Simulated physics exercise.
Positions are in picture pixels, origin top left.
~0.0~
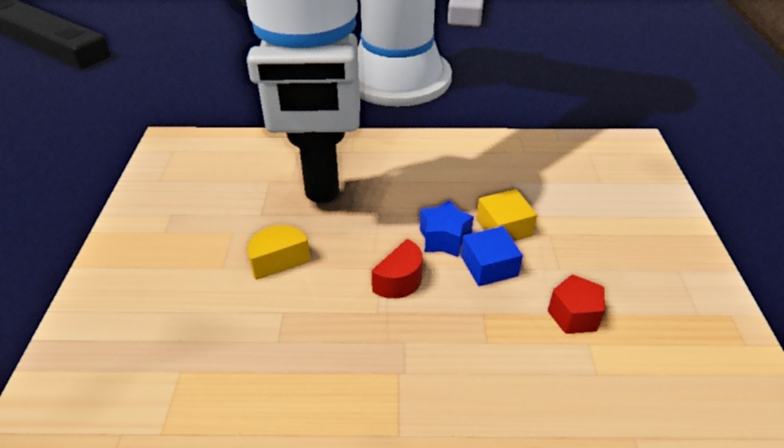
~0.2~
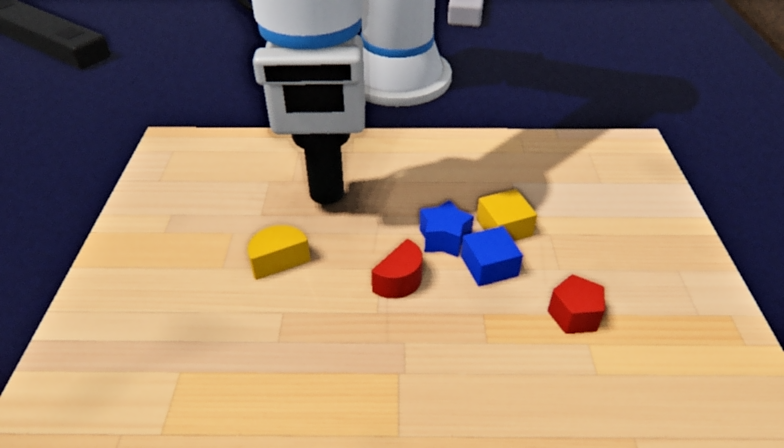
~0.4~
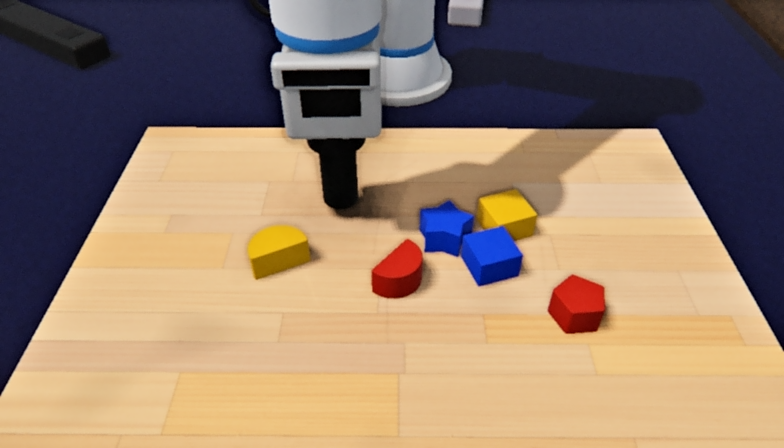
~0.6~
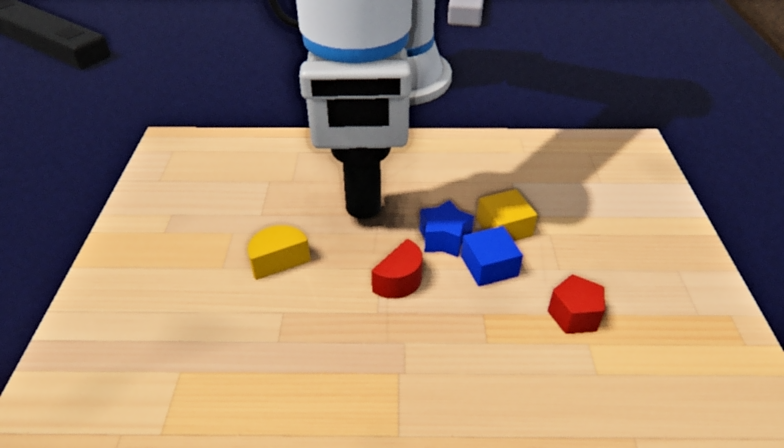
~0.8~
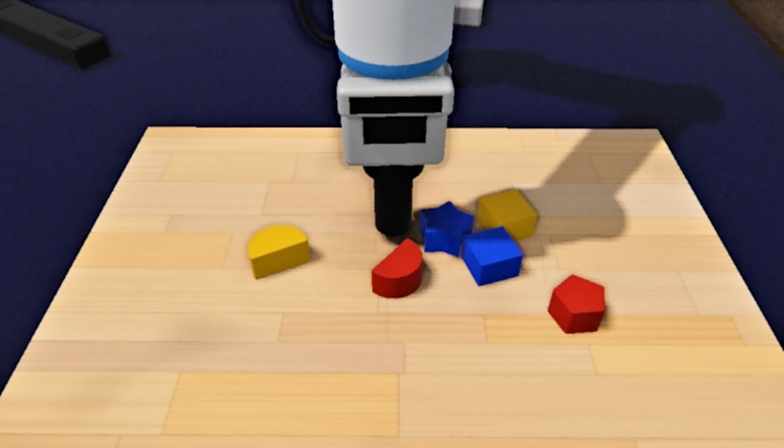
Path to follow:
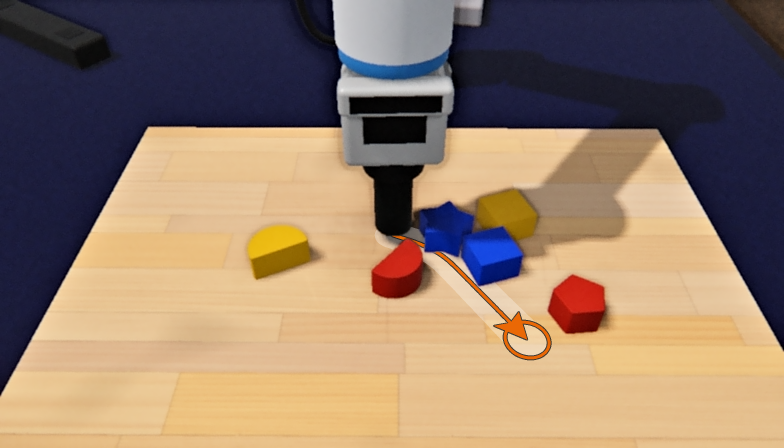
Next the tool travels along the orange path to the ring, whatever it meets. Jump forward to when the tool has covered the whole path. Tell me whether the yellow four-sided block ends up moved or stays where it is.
It ends up somewhere else.
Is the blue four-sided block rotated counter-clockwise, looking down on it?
No, I don't think so.
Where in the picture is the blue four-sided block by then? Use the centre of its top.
The middle of its top is at (534, 256).
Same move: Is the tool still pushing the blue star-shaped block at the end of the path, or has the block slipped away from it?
Gone from the front.
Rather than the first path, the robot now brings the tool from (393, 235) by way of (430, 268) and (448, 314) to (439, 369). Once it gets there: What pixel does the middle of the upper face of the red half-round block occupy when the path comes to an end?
I predict (402, 287).
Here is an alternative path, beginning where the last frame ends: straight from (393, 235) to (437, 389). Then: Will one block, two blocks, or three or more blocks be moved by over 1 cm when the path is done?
Total: One.
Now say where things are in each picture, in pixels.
The first picture shows tool tip (322, 192); block tops, red half-round block (401, 260); blue star-shaped block (446, 218); blue four-sided block (493, 244); yellow four-sided block (508, 206).
The second picture shows tool (327, 194); blocks unchanged.
The third picture shows tool (341, 198); blocks unchanged.
The fourth picture shows tool (364, 208); blocks unchanged.
The fifth picture shows tool (393, 224); red half-round block (401, 260); blue star-shaped block (446, 218); blue four-sided block (493, 244); yellow four-sided block (508, 206).
Path on the board, from (393, 235) over (444, 257) and (483, 295) to (527, 340).
On the path given first. One third of the way, tool (445, 247); blue star-shaped block (481, 225), turned 15° anticlockwise; blue four-sided block (527, 254), turned 30° clockwise; yellow four-sided block (516, 204), turned 15° anticlockwise.
Two thirds of the way, tool (485, 285); blue star-shaped block (488, 229), turned 35° anticlockwise; blue four-sided block (534, 256), turned 45° clockwise; yellow four-sided block (517, 203), turned 20° anticlockwise.
At the end, tool (530, 329); red half-round block in place; blue star-shaped block (488, 229), turned 35° anticlockwise; blue four-sided block (534, 256), turned 45° clockwise; yellow four-sided block (517, 203), turned 20° anticlockwise.
